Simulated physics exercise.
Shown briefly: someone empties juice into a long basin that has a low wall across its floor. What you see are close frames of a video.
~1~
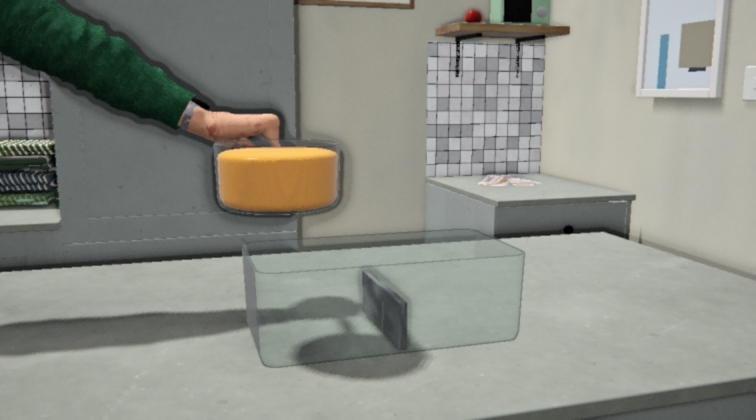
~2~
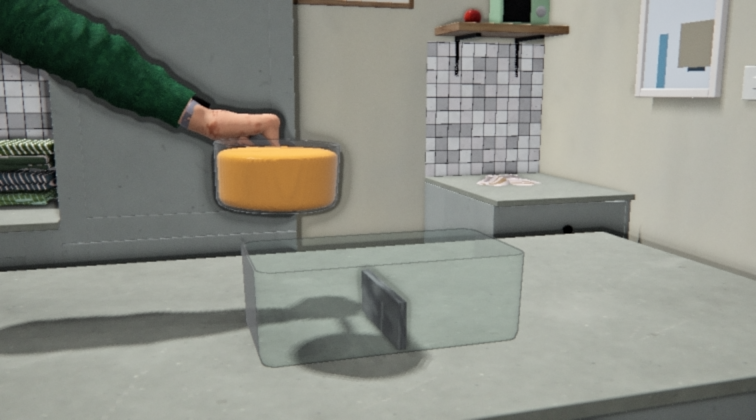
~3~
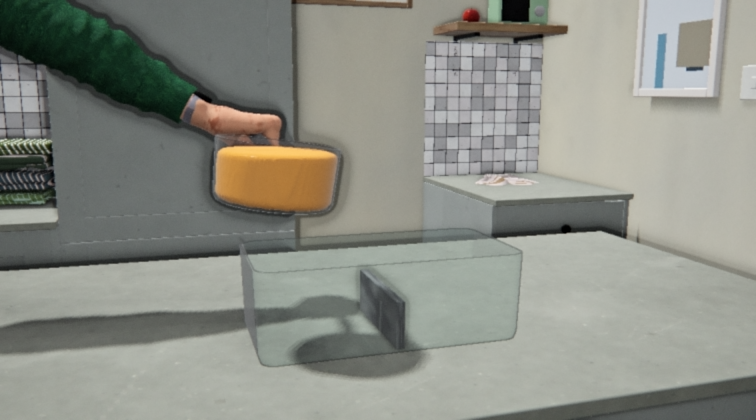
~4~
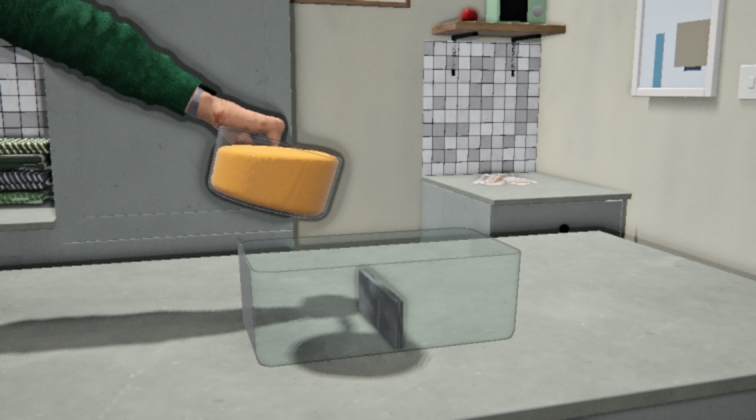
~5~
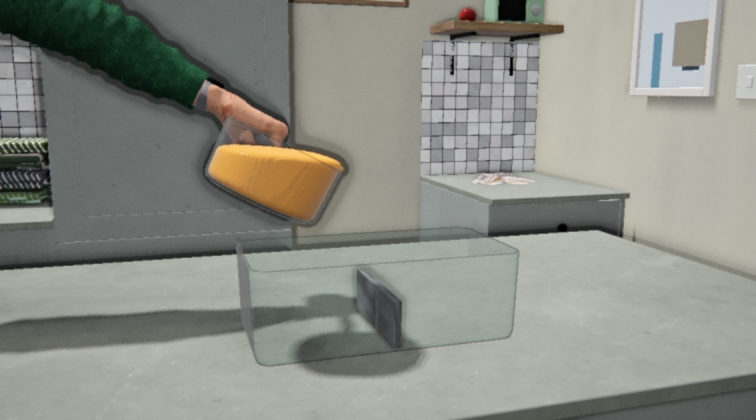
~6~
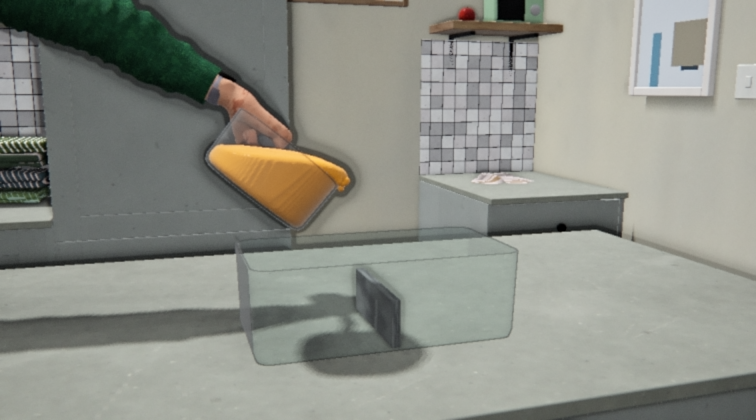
In a kitchen, a hand in a green sleeve held a clear container of orange juice above a long glass basin with a low dark divider, then steadily tilted it down to the right.
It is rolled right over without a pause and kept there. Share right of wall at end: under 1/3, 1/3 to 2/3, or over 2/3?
Under 1/3.
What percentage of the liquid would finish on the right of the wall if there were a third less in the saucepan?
5 per cent.
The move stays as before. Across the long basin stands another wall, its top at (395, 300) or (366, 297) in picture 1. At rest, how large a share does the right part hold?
20 % then 45 %.
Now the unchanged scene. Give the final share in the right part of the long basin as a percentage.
Close to 15 per cent.
A moment on, the saucepan is tipped right over and 15 per cent is still to pour, 52 is left of the wall and 10 right of it.
Next, the saucepan is tipped right over and 2 per cent is still to pour, 74 is left of the wall and 11 right of it.
Then the saucepan is tipped right over and 0 per cent is still to pour, 78 is left of the wall and 13 right of it.
Later the saucepan is tipped right over and 0 per cent is still to pour, 79 is left of the wall and 13 right of it.
At rest 79 per cent lies left of the wall, 13 right of it and 7 outside.
